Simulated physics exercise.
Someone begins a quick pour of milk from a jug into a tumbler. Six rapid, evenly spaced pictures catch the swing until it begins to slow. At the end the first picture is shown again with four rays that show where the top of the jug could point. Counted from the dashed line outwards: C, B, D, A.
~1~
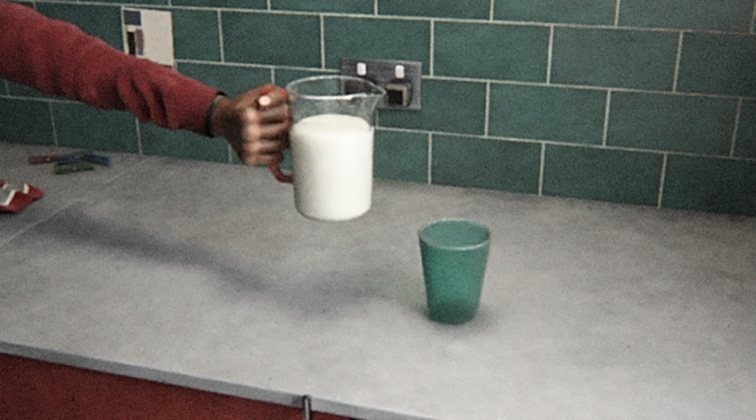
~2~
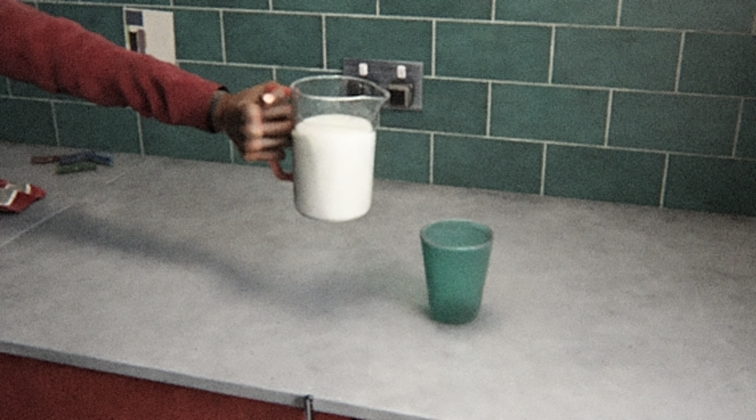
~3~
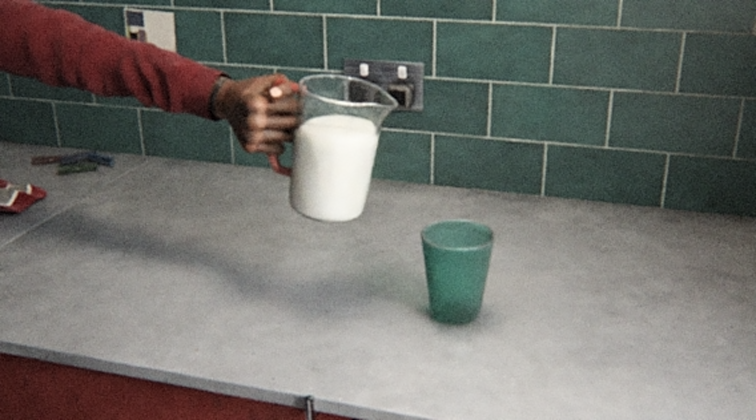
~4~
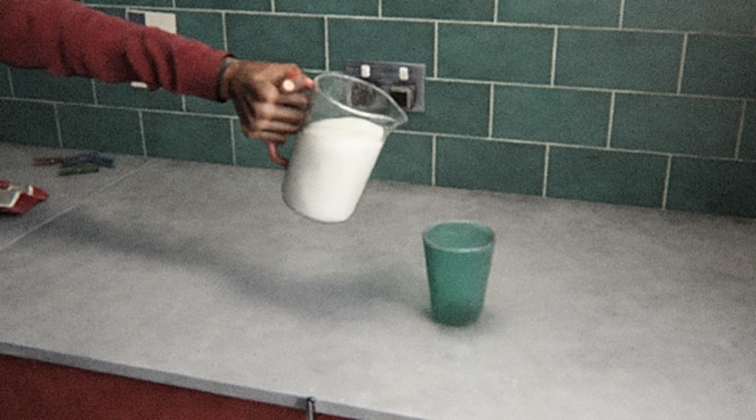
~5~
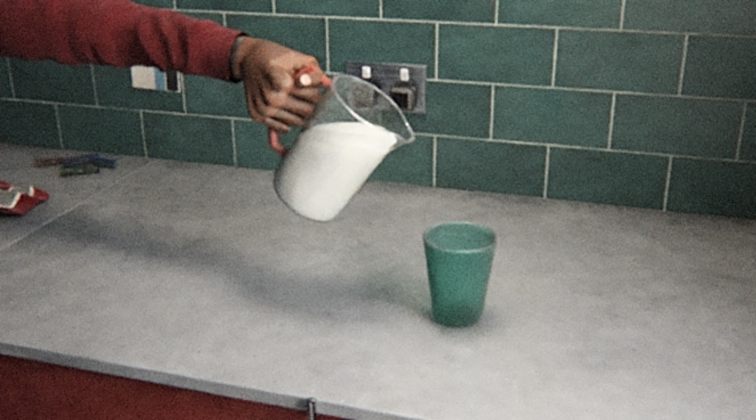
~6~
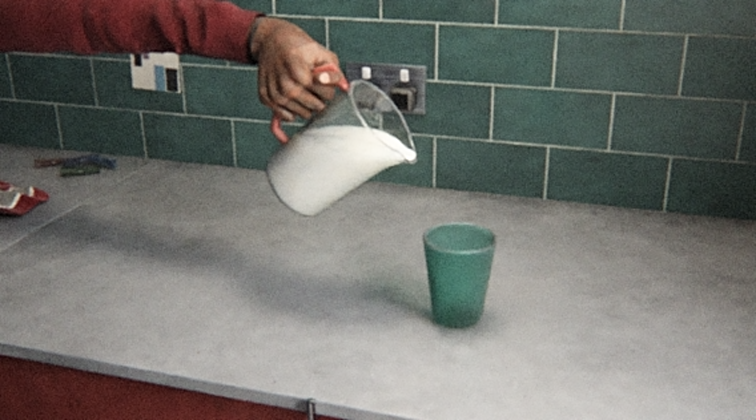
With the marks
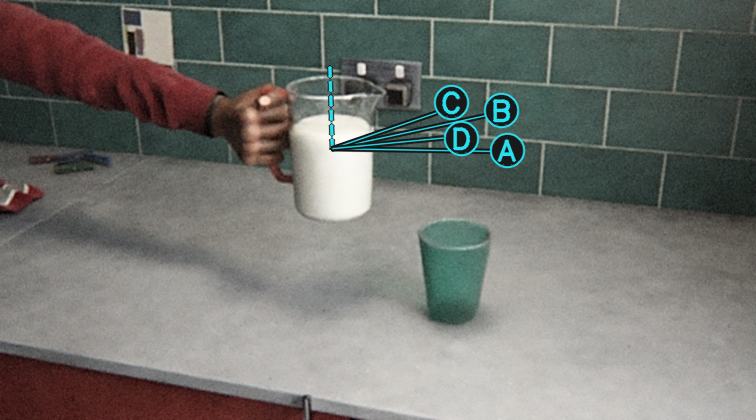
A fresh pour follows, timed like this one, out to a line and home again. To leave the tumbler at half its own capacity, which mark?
Tilt C does it best.
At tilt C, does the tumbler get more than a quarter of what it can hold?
Yes, it does.
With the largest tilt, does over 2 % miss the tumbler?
Yes, it does.
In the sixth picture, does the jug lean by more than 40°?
Yes, it does.
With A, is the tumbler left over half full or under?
Over half.
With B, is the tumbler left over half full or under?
Over half.
On the marked copy, A at (490, 151); B at (485, 115); C at (436, 112); D at (443, 137).
For tilt A, the tumbler ends with about 86 % of what it can hold; 18 % of the milk is spilt.
For tilt B, the tumbler ends with about 72 % of what it can hold.
For tilt C, the tumbler ends with about 51 % of what it can hold.
For tilt D, the tumbler ends with about 81 % of what it can hold; 9 % of the milk is spilt.
